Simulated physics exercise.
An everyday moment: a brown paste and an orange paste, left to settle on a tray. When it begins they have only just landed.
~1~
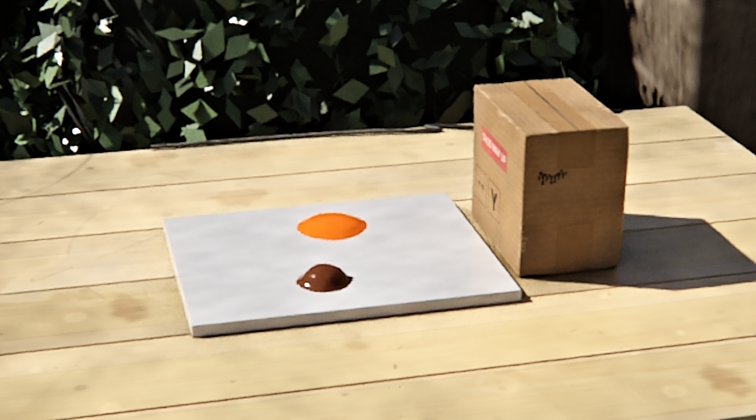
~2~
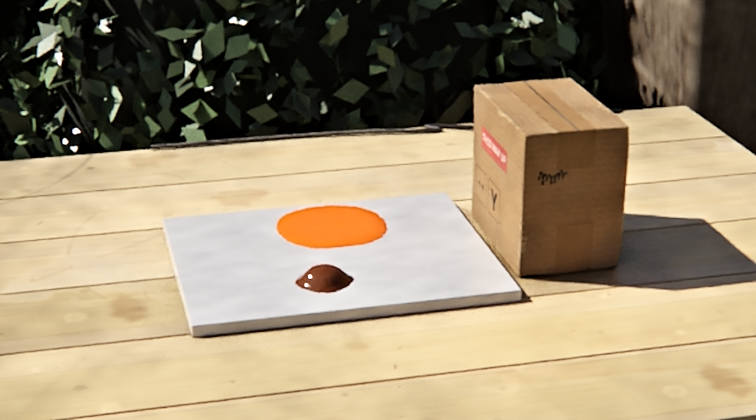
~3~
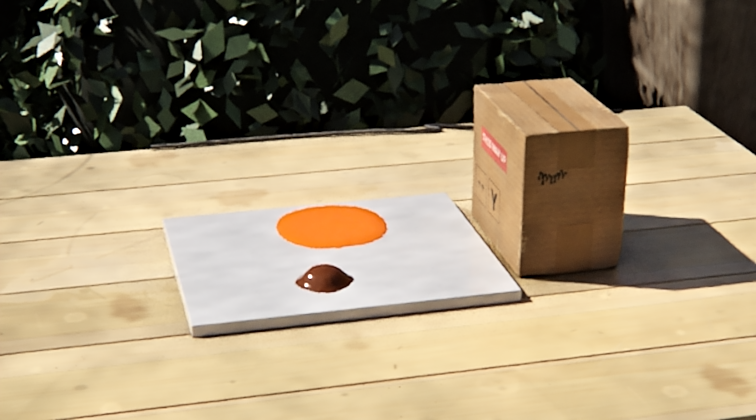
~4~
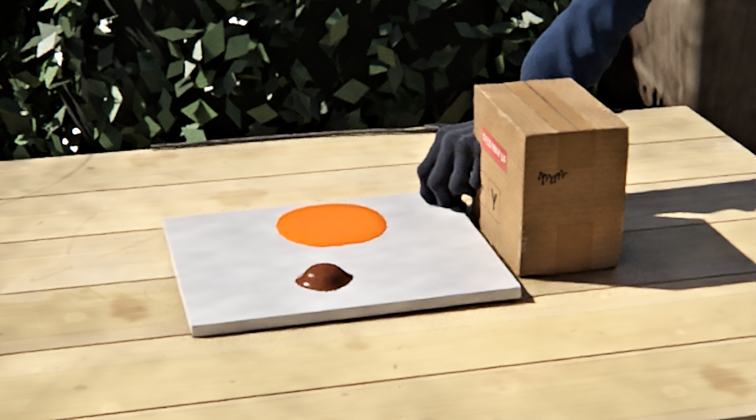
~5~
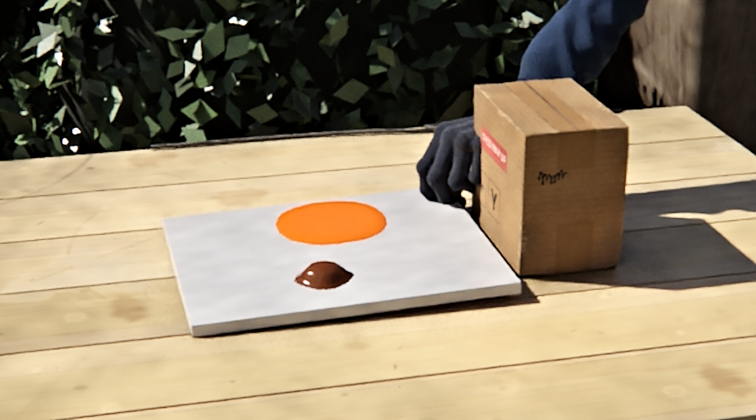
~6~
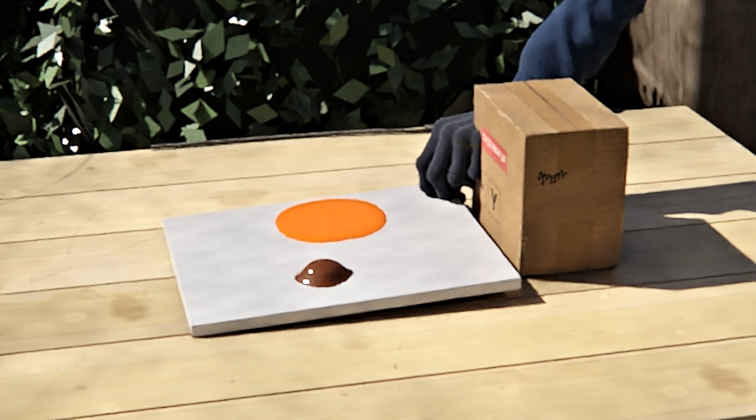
The clip opens on a white tray lying flat on a wooden table beside a cardboard box, holding a brown mound and an orange blob that spreads into a thin, wide round. A dark-gloved hand then reaches in from behind the box, grips the tray's far corner and raises it slightly.
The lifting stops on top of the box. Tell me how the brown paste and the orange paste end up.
Take the brown paste first: It keeps its place; then the orange paste goes over.
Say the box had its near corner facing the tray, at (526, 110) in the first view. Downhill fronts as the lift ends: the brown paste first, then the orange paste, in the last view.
The first one stops at (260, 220), and after it the second at (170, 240).
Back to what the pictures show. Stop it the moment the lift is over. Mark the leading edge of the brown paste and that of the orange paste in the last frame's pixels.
Taking them in order, that's (274, 229) and (179, 231).
A moment on, slope about 32°; the brown paste has not moved; the orange paste has crept down a long way.
Further on, the brown paste has not moved; the orange paste is dripping off the low end.
When it is over, slope about 32°; the brown paste has not moved; the orange paste is dripping off the low end.
